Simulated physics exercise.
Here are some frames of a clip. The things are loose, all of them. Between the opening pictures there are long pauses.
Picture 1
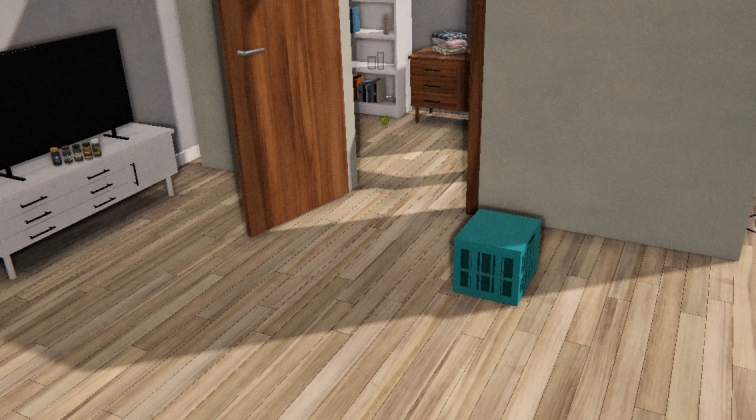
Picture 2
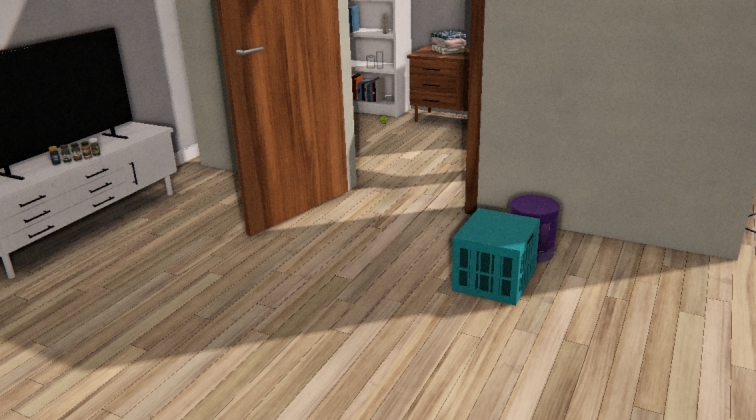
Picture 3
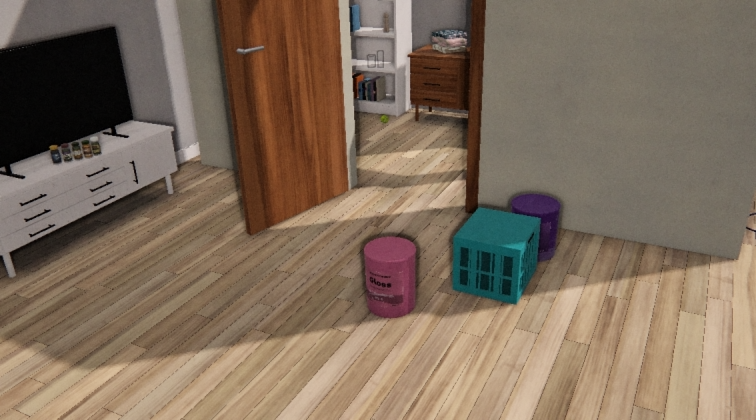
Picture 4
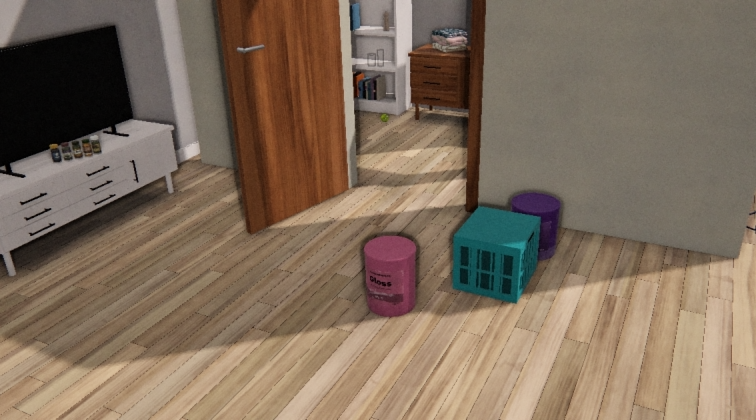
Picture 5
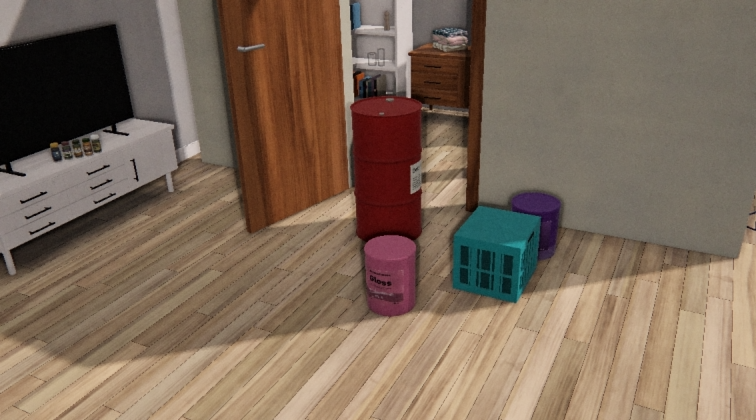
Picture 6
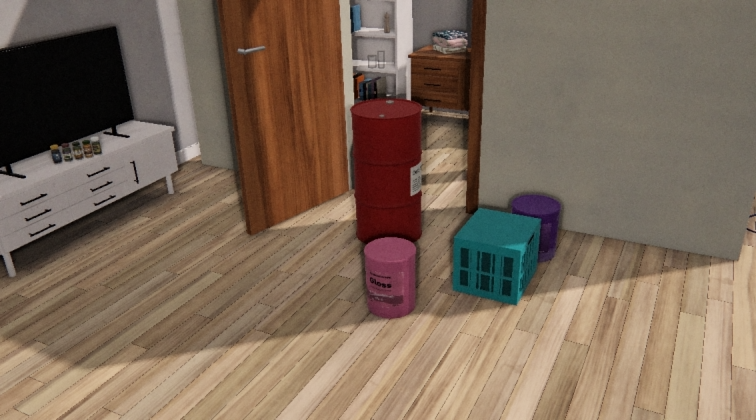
A purple pail, then a pink pail, then a tall red drum appear one after another around a turquoise crate on the wood floor of a room seen from above at an angle. The purple pail sits behind the crate by the grey wall, the pink one to its left, and the drum behind that, before the doorway. The open brown door, the television on its white cabinet and the camera stay still.
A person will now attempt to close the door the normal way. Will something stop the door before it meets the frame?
Yes, likely result: Gap remaining.
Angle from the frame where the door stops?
Open angle: About 60°.
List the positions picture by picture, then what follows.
In the first frame, door wide open and still.
In the second frame, door wide open and still; purple pail (533, 229).
In the third frame, door wide open and still; turquoise crate (497, 254); purple pail (534, 228).
In the fourth frame, door wide open and still; pink pail (391, 276); turquoise crate (497, 253).
In the fifth frame, door wide open and still; purple pail (534, 226); pink pail (391, 276).
In the sixth frame, door wide open and still; red drum (388, 173); turquoise crate (497, 255).
Then, 0.50 s after the last picture, door 95° open.
Then, 0.90 s after the last picture, door 77° open.
Then, 1.20 s after the last picture, door 62° open.
At rest, door 58° open; all 4 in place. Seen from the same camera at the end, red drum near (388, 173).
